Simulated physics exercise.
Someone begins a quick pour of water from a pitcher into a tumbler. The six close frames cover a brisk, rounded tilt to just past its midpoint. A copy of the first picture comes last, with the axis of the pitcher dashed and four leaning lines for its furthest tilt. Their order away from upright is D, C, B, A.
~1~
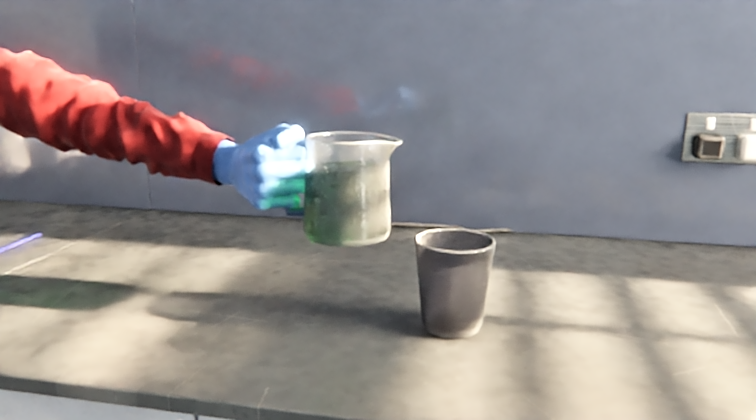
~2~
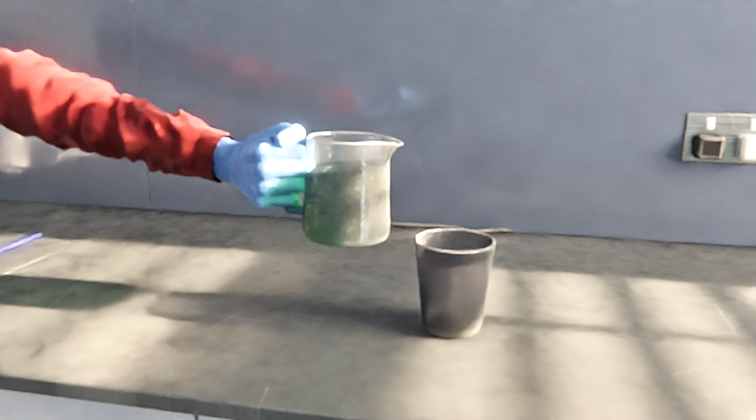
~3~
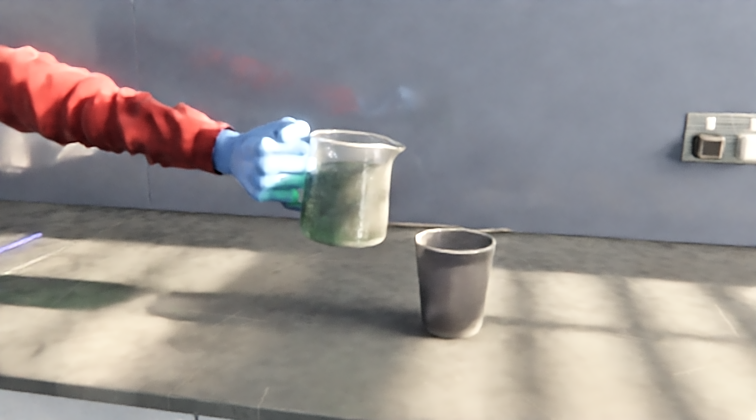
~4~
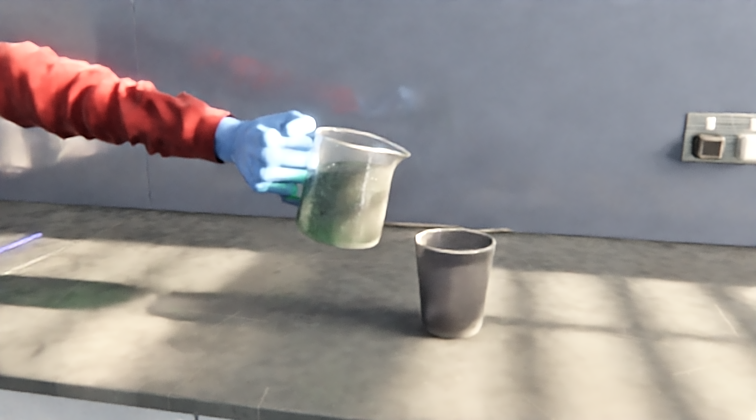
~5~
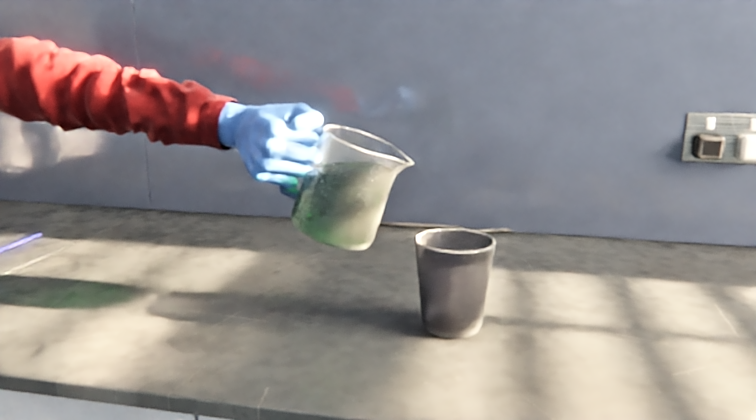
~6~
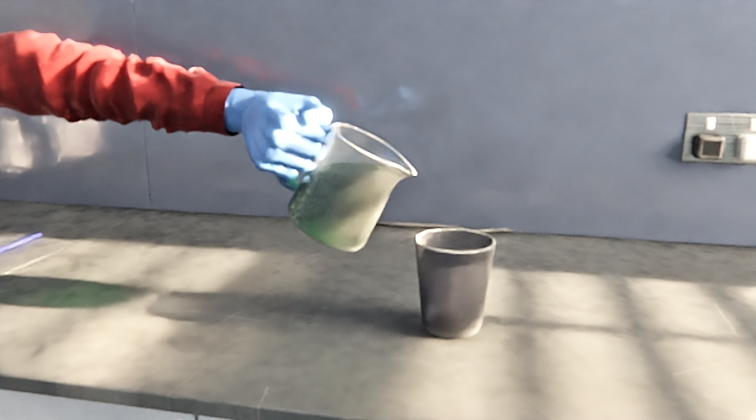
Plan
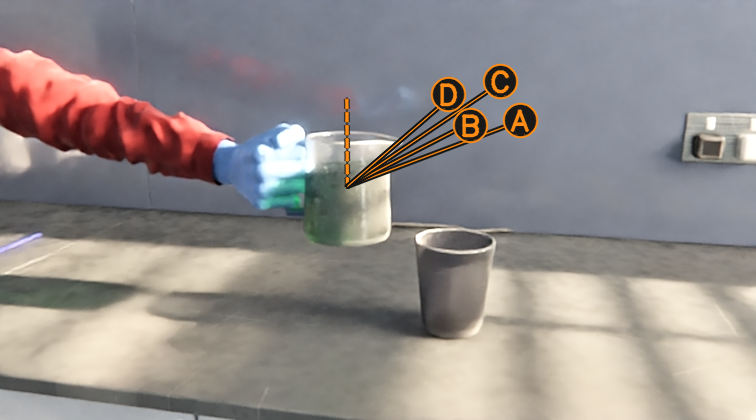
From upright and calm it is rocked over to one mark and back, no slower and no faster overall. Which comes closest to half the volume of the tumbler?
Best: A.
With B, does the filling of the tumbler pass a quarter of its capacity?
Yes, it does.
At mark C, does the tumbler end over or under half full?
Under.
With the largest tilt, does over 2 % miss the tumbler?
No.
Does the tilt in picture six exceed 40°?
No, it does not.
On the marked copy, A at (504, 126); B at (453, 131); C at (487, 91); D at (437, 108).
If A is chosen, the tumbler ends with about 49 % of what it can hold.
If B is chosen, the tumbler ends with about 35 % of what it can hold.
If C is chosen, the tumbler ends with about 23 % of what it can hold.
If D is chosen, the tumbler ends with about 13 % of what it can hold.
